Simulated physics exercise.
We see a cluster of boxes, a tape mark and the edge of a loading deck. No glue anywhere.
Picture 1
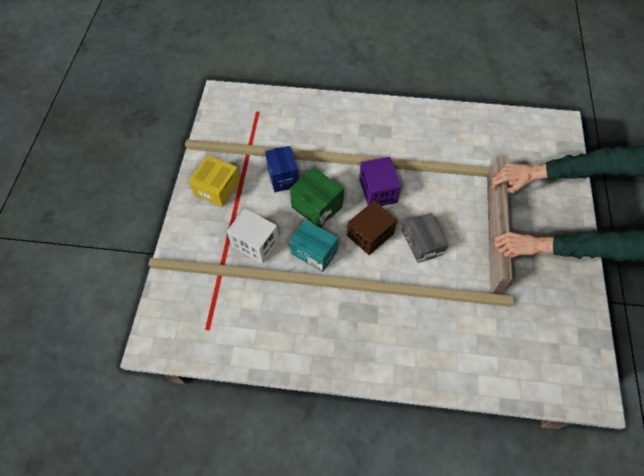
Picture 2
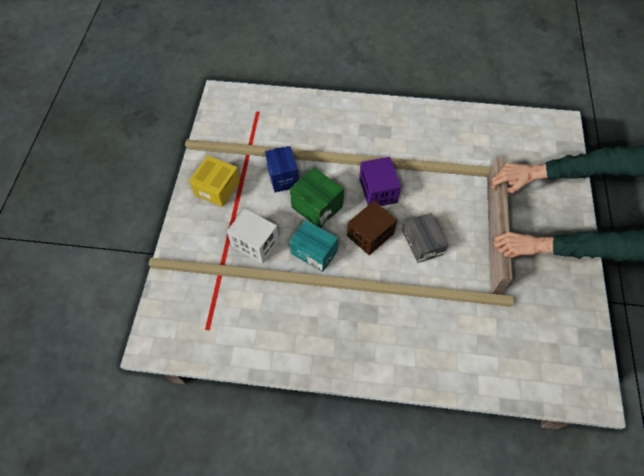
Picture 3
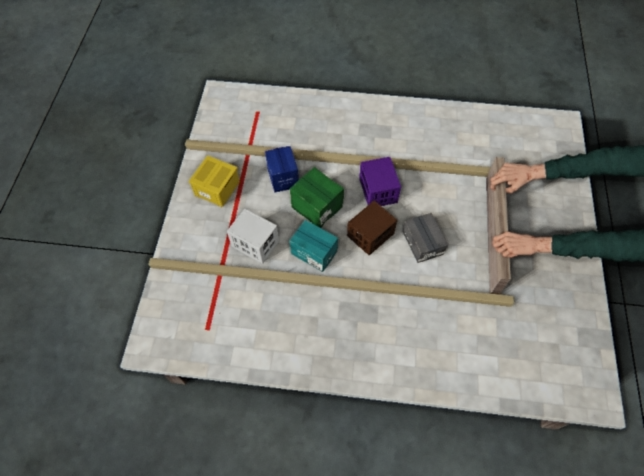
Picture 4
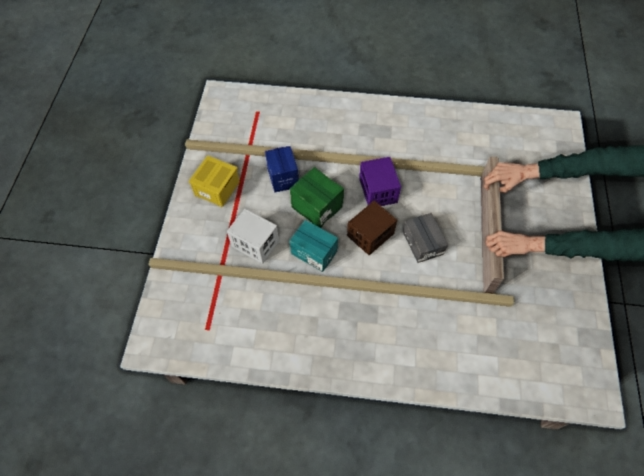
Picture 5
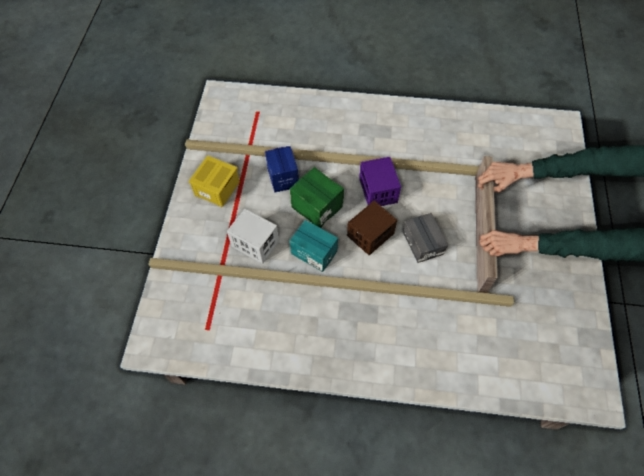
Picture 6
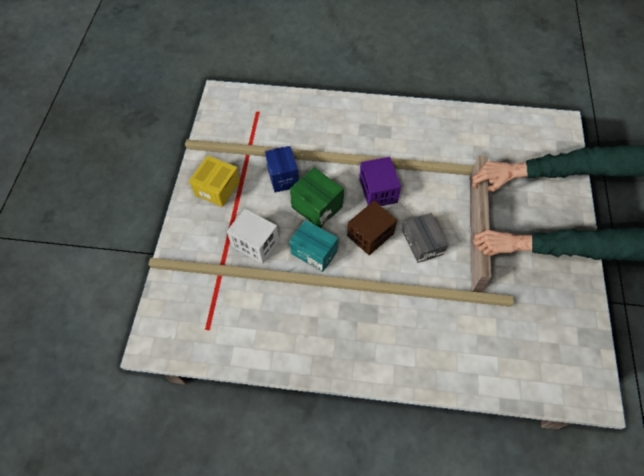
Two hands sliding a wooden plank slightly left between two rails on a table, while the scattered coloured boxes stay still.
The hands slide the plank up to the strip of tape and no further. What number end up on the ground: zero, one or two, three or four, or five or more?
As it turns out, the number that fall off is one or two.
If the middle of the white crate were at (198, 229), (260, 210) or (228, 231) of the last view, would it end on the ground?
In turn it comes down; drops off; tumbles off.
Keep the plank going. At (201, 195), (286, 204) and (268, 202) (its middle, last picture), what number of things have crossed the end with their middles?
Place by place, 5, 0 and 0.
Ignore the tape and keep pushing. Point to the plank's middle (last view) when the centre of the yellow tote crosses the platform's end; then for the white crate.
For the yellow tote at (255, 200), for the white crate at (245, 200).
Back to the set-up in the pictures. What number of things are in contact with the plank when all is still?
3 of them.
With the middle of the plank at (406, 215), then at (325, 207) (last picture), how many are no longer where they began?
The counts are 2 and 7.
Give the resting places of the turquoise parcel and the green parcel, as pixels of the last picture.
First (204, 248), then (189, 183).
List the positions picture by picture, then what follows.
The first picture shows yellow tote (215, 182); white crate (254, 237); blue box (282, 169); plank (498, 224); tape (235, 208).
The second picture shows white crate (254, 237); purple crate (379, 183).
The third picture shows blue box (282, 169); grey parcel (425, 238).
The fourth picture shows yellow tote (215, 182); brown crate (372, 228).
The fifth picture shows white crate (254, 237); green parcel (317, 198).
The sixth picture shows yellow tote (215, 182); white crate (254, 237); blue box (282, 169); plank (479, 223); tape (235, 208).
Soon after, none off yet; yellow tote at rest near (215, 182); white crate at rest near (254, 237); blue box moving near (280, 167).
By the end, the number that fall off is one or two; fallen, white crate and yellow tote.
